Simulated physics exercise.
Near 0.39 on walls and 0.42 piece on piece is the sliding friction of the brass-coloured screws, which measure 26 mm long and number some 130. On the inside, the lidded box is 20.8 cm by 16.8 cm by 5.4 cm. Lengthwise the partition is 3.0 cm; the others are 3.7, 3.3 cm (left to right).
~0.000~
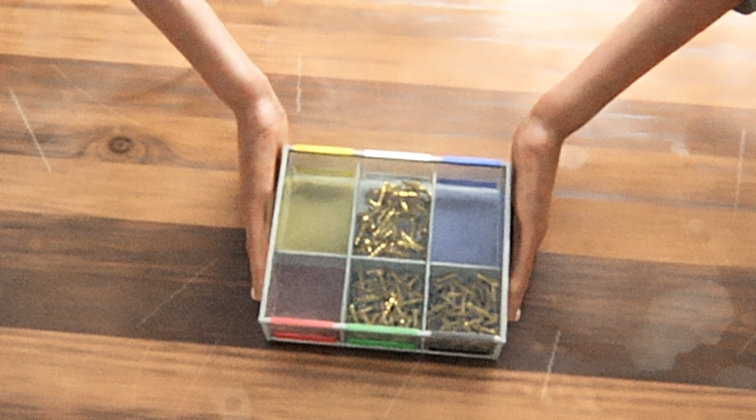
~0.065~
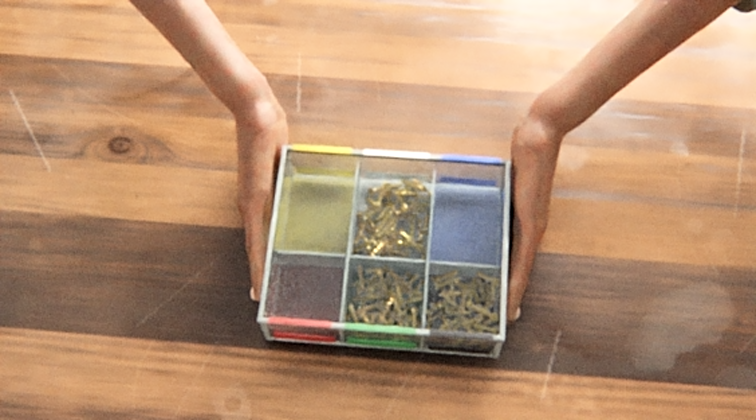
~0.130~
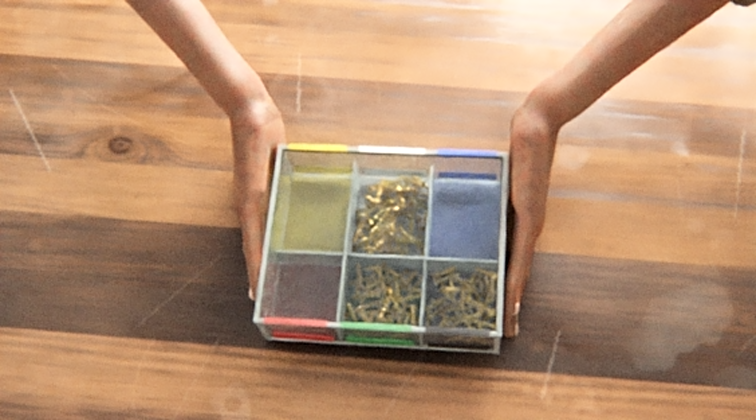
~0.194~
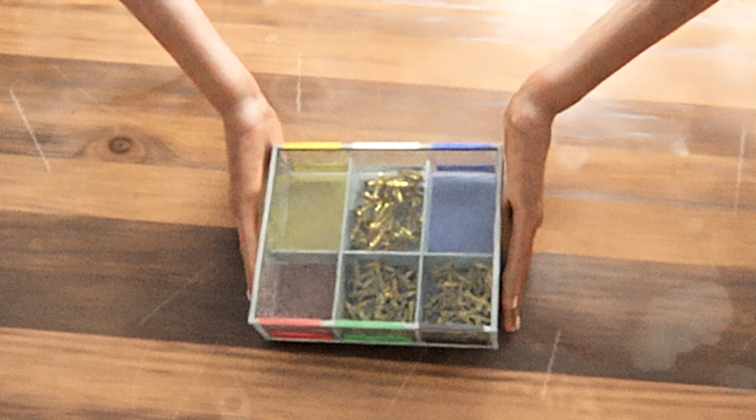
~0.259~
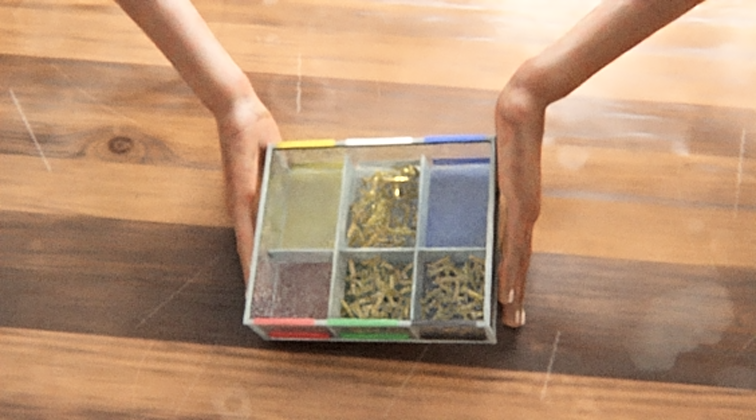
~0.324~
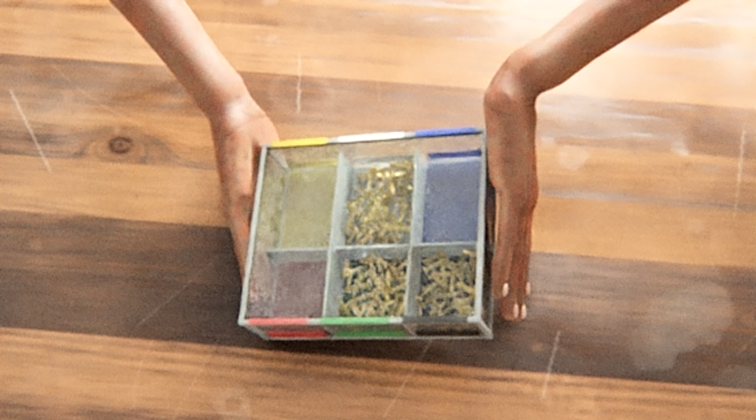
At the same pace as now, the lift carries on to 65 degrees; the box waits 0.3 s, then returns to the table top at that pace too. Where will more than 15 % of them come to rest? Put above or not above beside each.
In order: Red compartment: Misses the mark; blue compartment: Misses the mark; green compartment: Passes the mark; yellow compartment: Misses the mark; white compartment: Passes the mark; black compartment: Passes the mark.
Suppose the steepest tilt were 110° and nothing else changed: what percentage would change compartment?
80 %.
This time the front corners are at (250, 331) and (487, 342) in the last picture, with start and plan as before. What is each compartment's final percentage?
So it works out as red at 0 percent, blue at 0 percent, green at 35 percent, yellow at 0 percent, white at 40 percent and black at 30 percent.
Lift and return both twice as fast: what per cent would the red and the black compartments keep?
I'd say red 0 percent, black 30 percent.
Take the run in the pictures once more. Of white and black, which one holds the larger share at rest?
More settles in the white compartment.
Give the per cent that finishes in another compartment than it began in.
I'd say close to 0 percent.
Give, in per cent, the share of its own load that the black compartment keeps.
100 per cent, roughly.
Then, at 1.28 s, tilt 65 degrees; green 30 %, white 40 %, black 30 %.
After 1.92 s, tilt 32 degrees; green 30 %, white 40 %, black 30 %.
Then, at 2.61 s, tilt 0 degrees; green 30 %, white 40 %, black 30 %.
By 2.9 s all is still; red 0 %, blue 0 %, green 30 %, yellow 0 %, white 40 %, black 30 %.
